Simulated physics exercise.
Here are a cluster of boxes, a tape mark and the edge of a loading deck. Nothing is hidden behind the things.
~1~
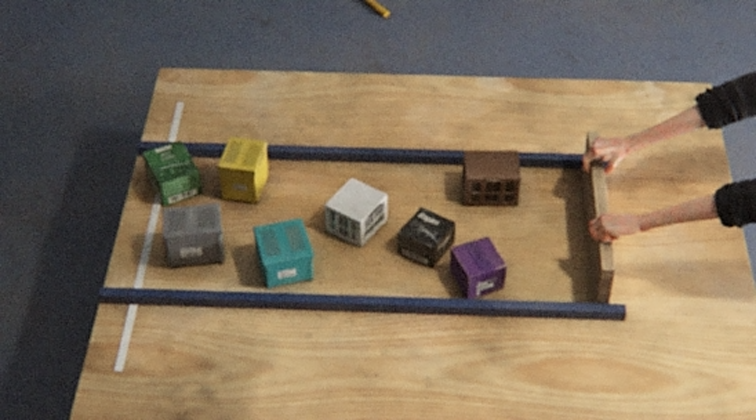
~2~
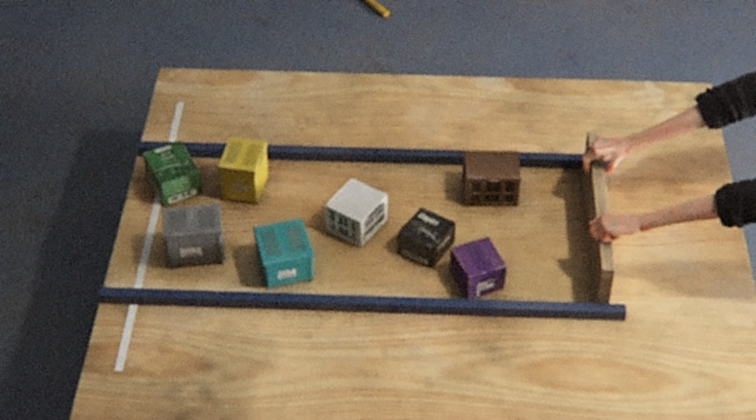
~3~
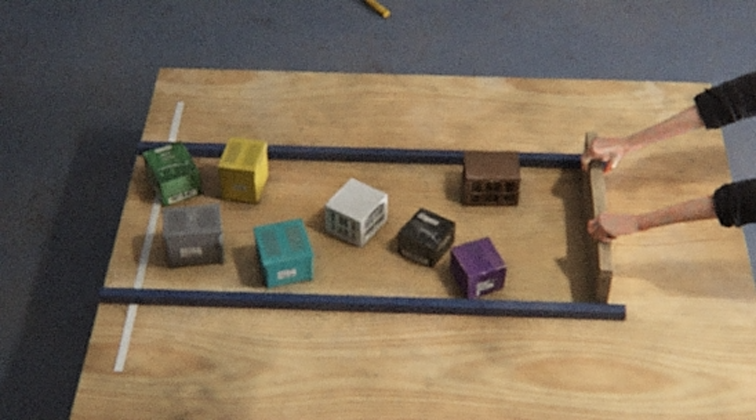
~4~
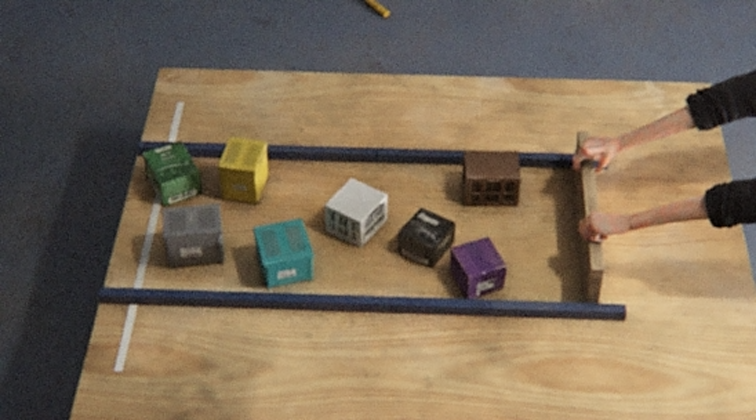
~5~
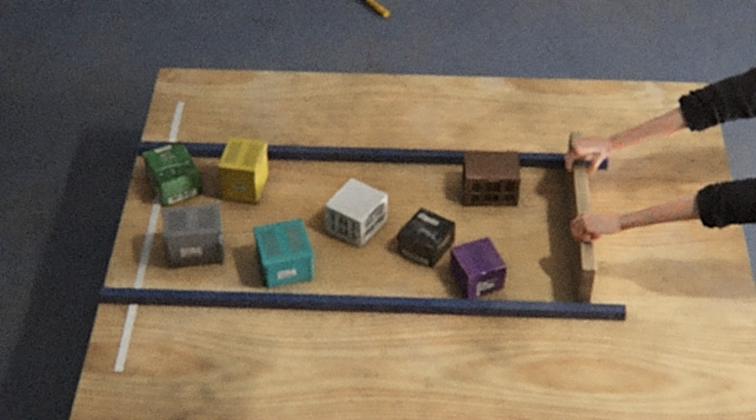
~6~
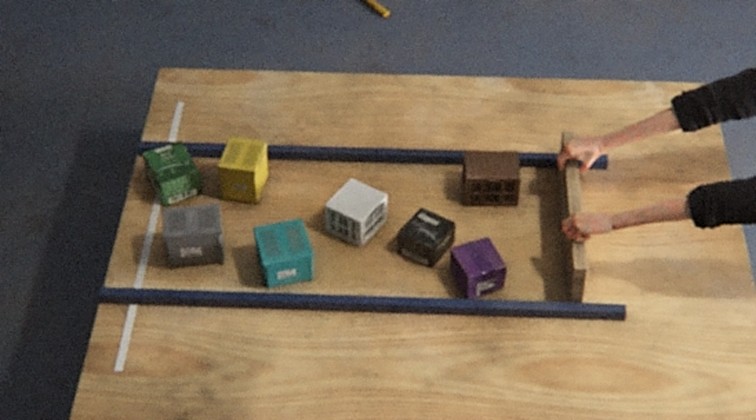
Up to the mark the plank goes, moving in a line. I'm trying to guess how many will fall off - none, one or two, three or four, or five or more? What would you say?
I'd say five or more.
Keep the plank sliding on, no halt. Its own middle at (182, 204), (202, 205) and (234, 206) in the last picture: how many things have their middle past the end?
It would be 4, 2 and 2.
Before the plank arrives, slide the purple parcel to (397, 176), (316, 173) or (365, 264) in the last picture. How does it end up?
In that order, it slips off; slips off; stays put.
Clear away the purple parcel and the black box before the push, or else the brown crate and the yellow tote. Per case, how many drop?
You'd get 3 in the first case and 3 in the second one.
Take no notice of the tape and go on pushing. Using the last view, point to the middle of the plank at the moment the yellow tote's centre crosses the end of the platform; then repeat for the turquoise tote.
With the yellow tote it sits around (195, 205), with the turquoise tote around (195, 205).
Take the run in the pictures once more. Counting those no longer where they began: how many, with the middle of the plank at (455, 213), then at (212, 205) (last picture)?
First 3, then 8.
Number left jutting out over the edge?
I count 3 overhanging.
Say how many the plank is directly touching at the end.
The count comes out at 3.
A little later, none off yet; green box at rest near (172, 173); grey tote at rest near (194, 237); yellow tote at rest near (244, 171).
When it is over, the number that fall off is five or more; down, white crate, turquoise tote, yellow tote, grey tote and green box.
